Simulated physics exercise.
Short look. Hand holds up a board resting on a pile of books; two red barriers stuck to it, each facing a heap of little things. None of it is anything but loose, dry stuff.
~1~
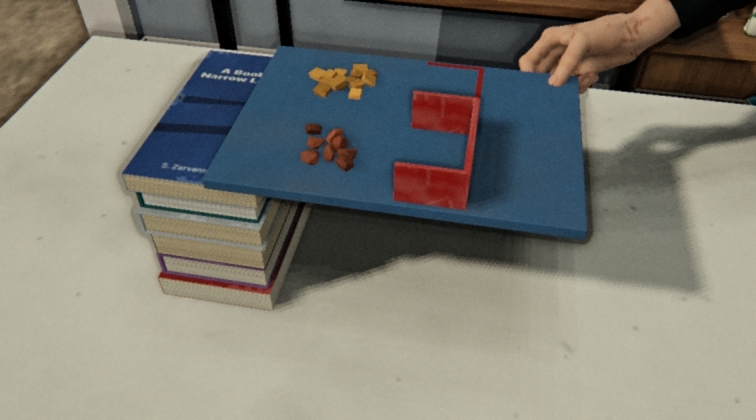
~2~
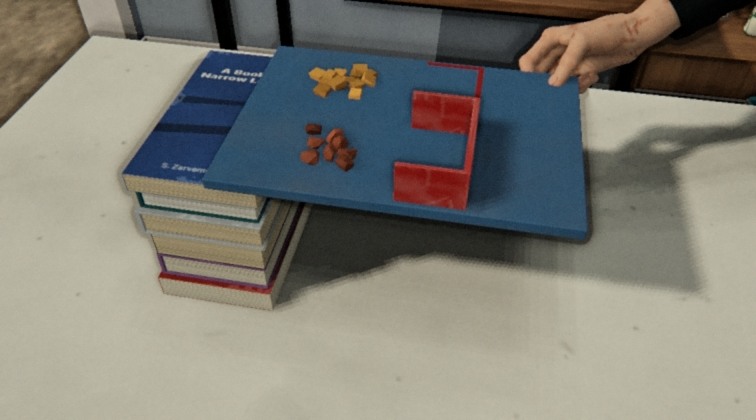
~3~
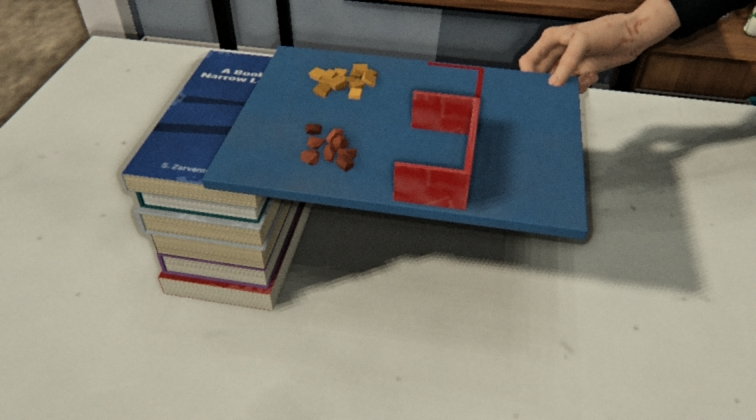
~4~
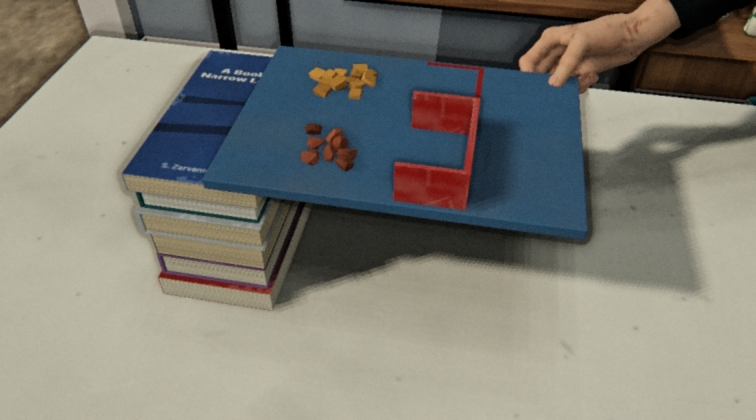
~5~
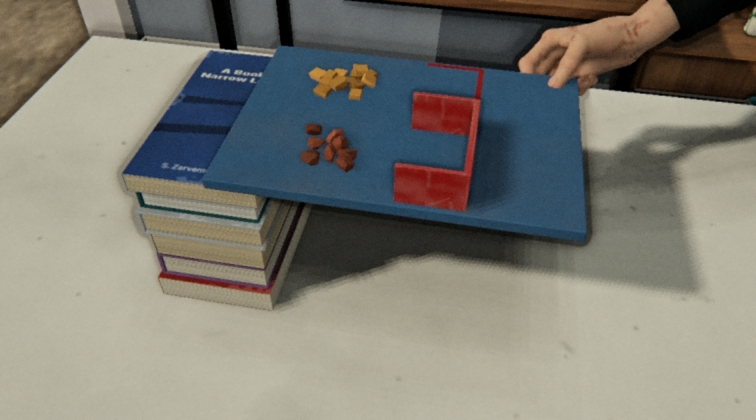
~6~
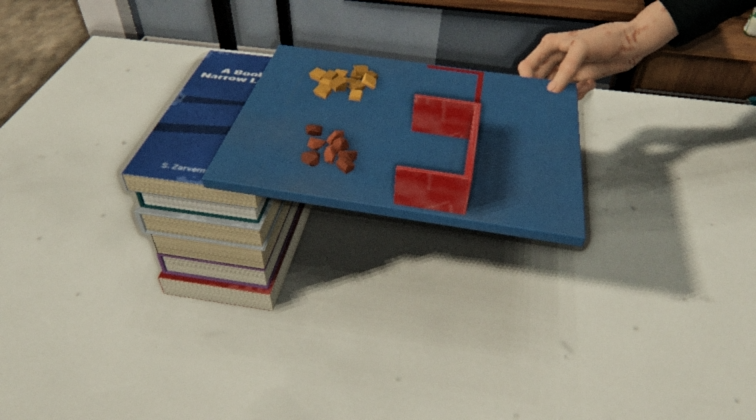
A blue board dominates the view, its left end on a stack of books and its right end held by a hand, seen from slightly above a pale tabletop. Yellow-orange pieces lie behind reddish-brown chunks on its left half, with red barriers to their right. The board stays nearly still, then its held end dips very slightly while the pieces keep their places and the camera remains fixed.
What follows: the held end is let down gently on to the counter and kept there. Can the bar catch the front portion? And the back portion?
The front portion stays behind its bar; the back portion clears its bar.
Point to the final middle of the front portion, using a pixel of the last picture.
I'd put it at about (417, 238) when it all comes to rest.
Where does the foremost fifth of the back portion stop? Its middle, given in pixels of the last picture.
Resting point: Close to (540, 233).
Then, 0.78 s later than the last frame, board sloping at 20°; front portion where it was; back portion where it was.
Then, 1.47 s later than the last frame, board sloping at 36°; front portion has reached its bar; back portion every one past its bar.
Then, 2.06 s later than the last frame, board resting at 37°; front portion has reached its bar; back portion every one past its bar.
When it is over, board resting at 37°; front portion gathered behind its bar; back portion every one past its bar.
